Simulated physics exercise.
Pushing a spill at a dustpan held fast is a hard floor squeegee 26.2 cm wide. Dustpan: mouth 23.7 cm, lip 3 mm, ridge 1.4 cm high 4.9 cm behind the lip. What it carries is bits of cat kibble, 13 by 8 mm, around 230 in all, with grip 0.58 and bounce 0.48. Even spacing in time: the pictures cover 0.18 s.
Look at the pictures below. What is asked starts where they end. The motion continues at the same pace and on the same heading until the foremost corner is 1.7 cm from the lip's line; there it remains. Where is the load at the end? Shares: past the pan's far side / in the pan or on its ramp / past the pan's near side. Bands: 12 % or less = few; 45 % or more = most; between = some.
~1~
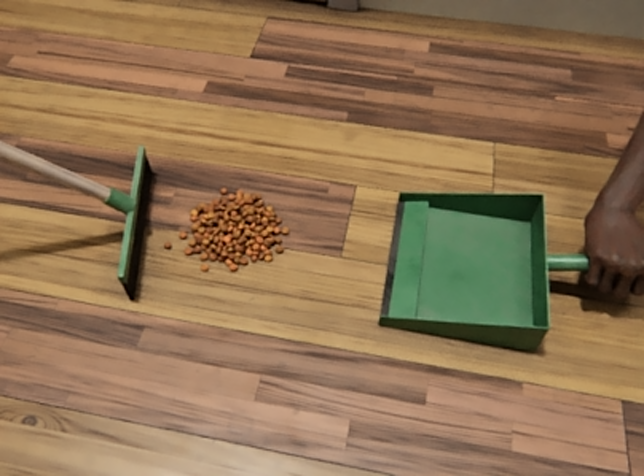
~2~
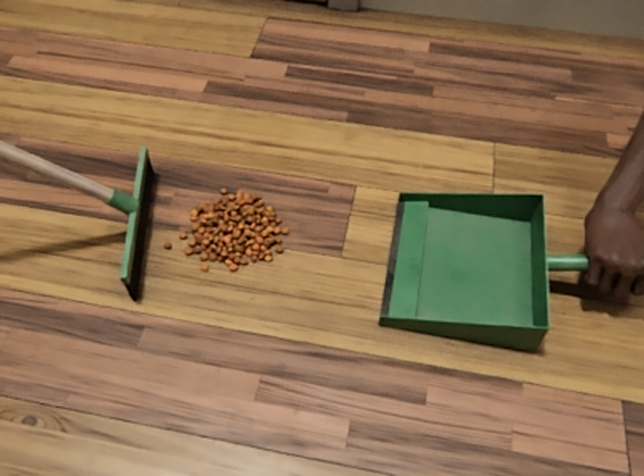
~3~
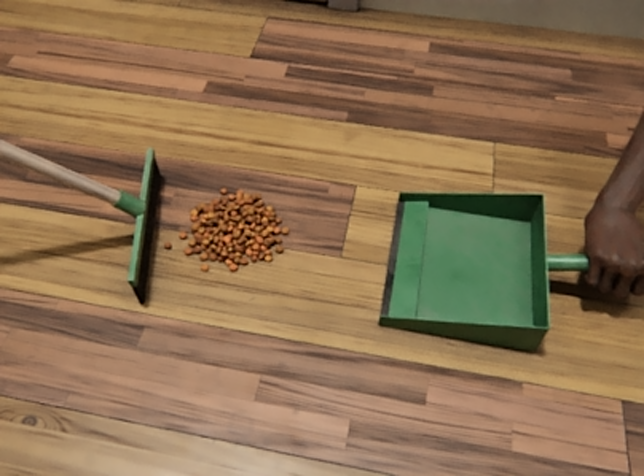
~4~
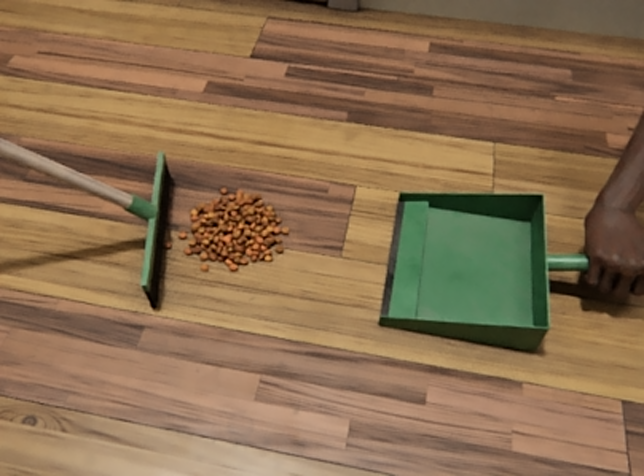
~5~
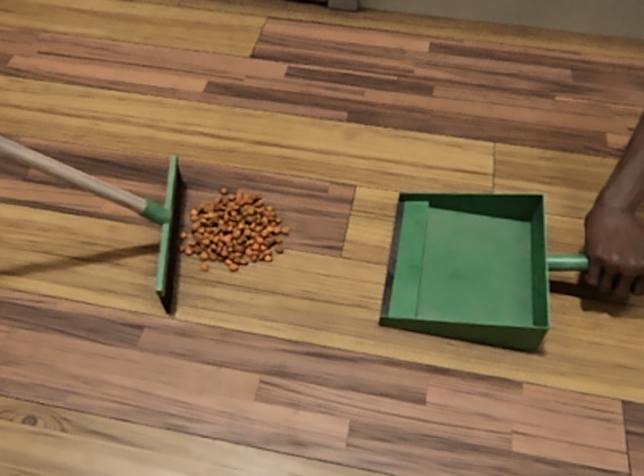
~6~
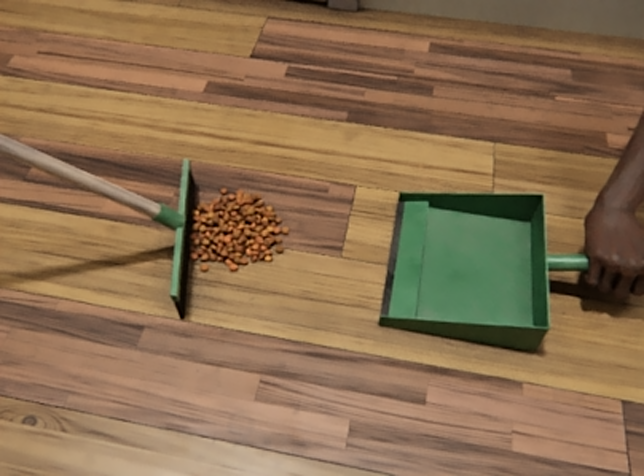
Shares - far side: Few; pan: Few; near side: Few.
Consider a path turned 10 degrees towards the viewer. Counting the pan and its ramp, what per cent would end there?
Pan plus ramp: Some 0 %.
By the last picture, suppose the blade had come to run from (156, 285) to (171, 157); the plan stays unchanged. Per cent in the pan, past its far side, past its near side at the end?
That ends as pan 5, far 5, and near 0.
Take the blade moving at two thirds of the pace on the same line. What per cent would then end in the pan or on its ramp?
Then some 0 in a hundred.
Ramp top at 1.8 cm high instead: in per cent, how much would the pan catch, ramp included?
Around 0 per cent.
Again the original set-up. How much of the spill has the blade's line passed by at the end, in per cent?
Around 25 per cent.
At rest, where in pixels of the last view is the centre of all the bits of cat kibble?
When it all comes to rest, the middle is near (363, 247).
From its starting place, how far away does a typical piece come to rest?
About 20 cm.
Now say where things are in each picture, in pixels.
The first picture shows blade from (123, 279) to (143, 152), moved 0.0 cm, 0 of the pieces shifted so far; middle of the pieces at (237, 225); pan at (473, 272).
The second picture shows blade from (125, 280) to (145, 153), moved 0.4 cm, 0 of the pieces shifted so far; middle of the pieces at (237, 225).
The third picture shows blade from (133, 283) to (152, 155), moved 1.7 cm, 0 of the pieces shifted so far; middle of the pieces at (237, 225).
The fourth picture shows blade from (146, 287) to (163, 158), moved 3.8 cm, 0 of the pieces shifted so far; middle of the pieces at (237, 225).
The fifth picture shows blade from (161, 292) to (175, 162), moved 6.1 cm, 1 of the pieces shifted so far; middle of the pieces at (237, 225).
The sixth picture shows blade from (175, 298) to (187, 166), moved 8.5 cm, 7 of the pieces shifted so far; middle of the pieces at (237, 225); pan at (473, 272).
Then, 0.21 s after the last picture, middle of the blade 18 cm from the lip; 0 % over the lip, far side 0 %, near side 0 %.
Then, 0.35 s after the last picture, middle of the blade 9 cm from the lip; 0 % over the lip, far side 0 %, near side 0 %.
Then, 0.61 s after the last picture, middle of the blade 5 cm from the lip; 0 % over the lip, far side 0 %, near side 5 %.
In the end, far side 0 %, pan 0 %, near side 5 %, in front of the lip or behind the blade 95 %.
